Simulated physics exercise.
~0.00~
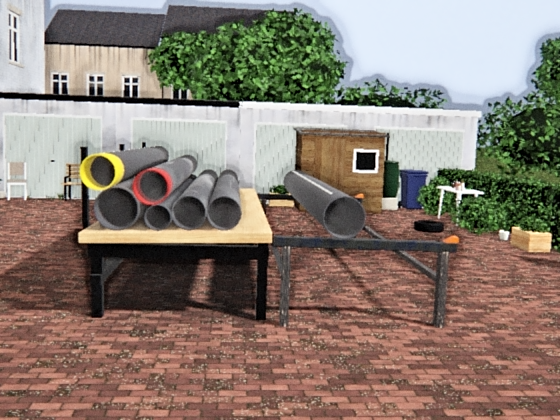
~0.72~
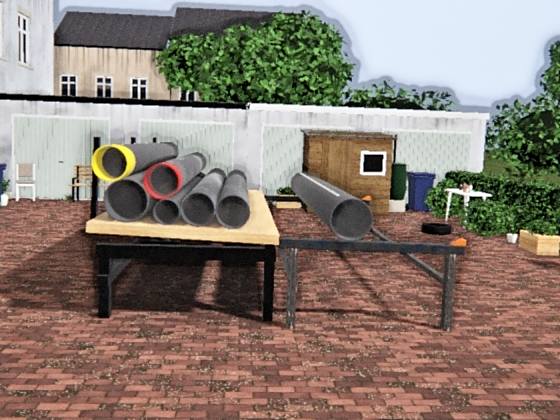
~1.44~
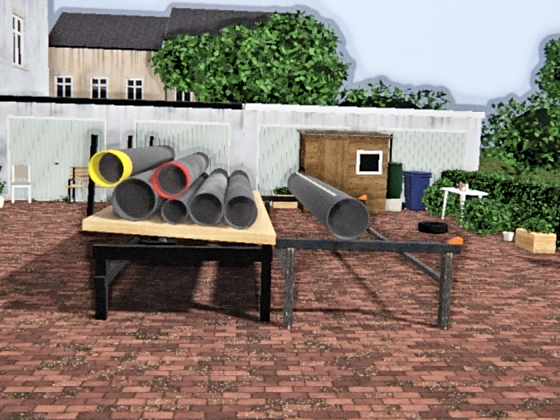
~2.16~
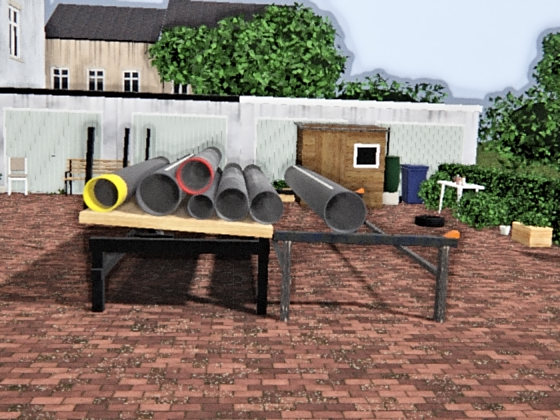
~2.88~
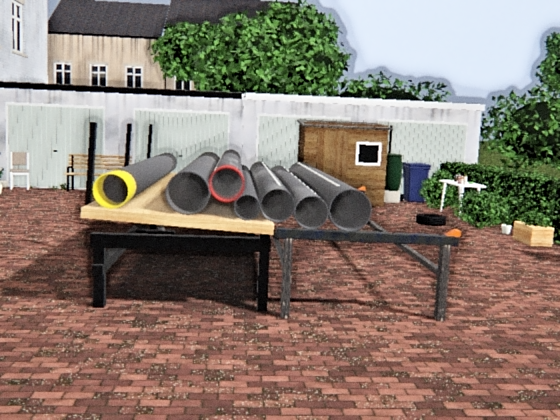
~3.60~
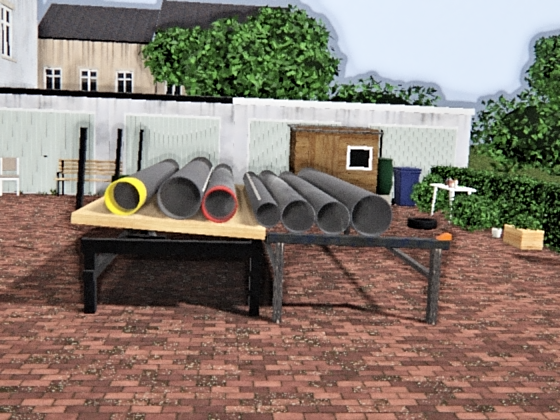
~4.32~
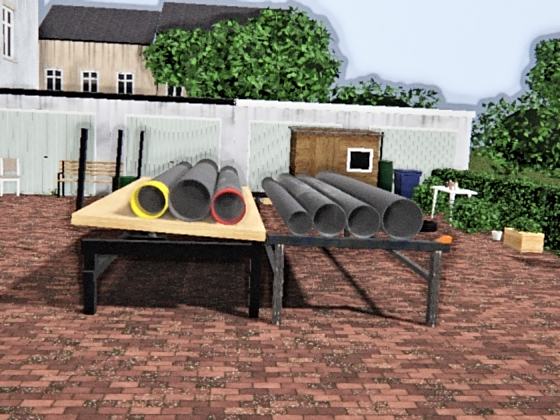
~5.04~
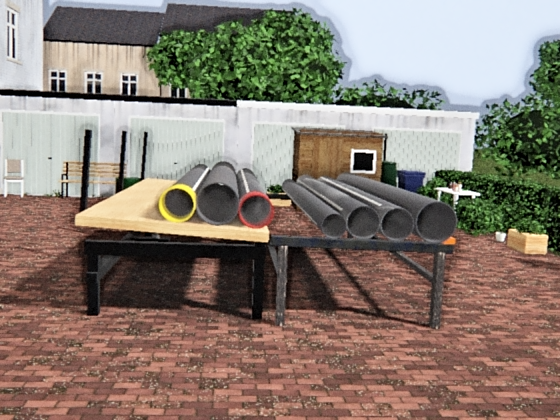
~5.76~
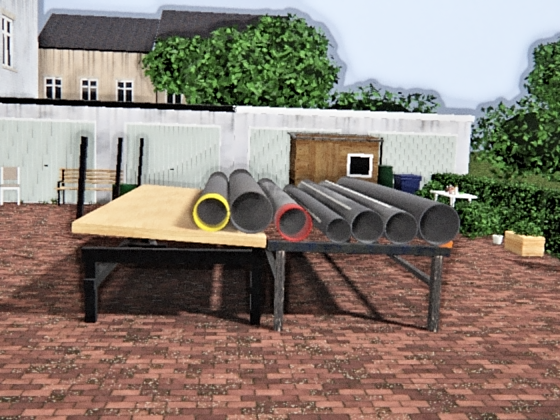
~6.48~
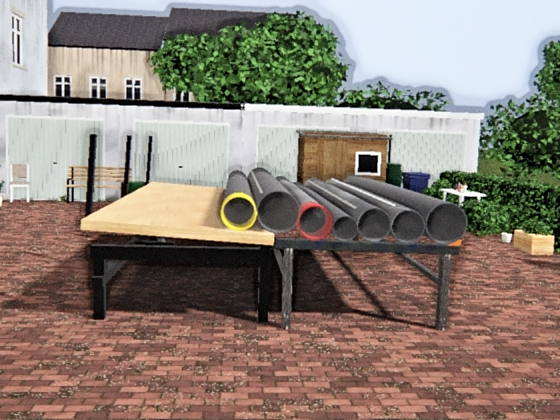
A wooden-topped table with black legs stands beside a dark metal rack on a red brick yard, seen from the front by a slightly swaying camera, with white walls, a brown shed and trees behind. Grey pipes lie piled on the tabletop, one rimmed yellow at the left and one rimmed red near the middle, while another pipe rests on the rack. The pile slumps and spreads as the tabletop tilts, and grey pipes roll right onto the rack. The red-rimmed pipe follows them across. Finally, red lies on the rack among grey pipes, while yellow remains at the tabletop's right edge.
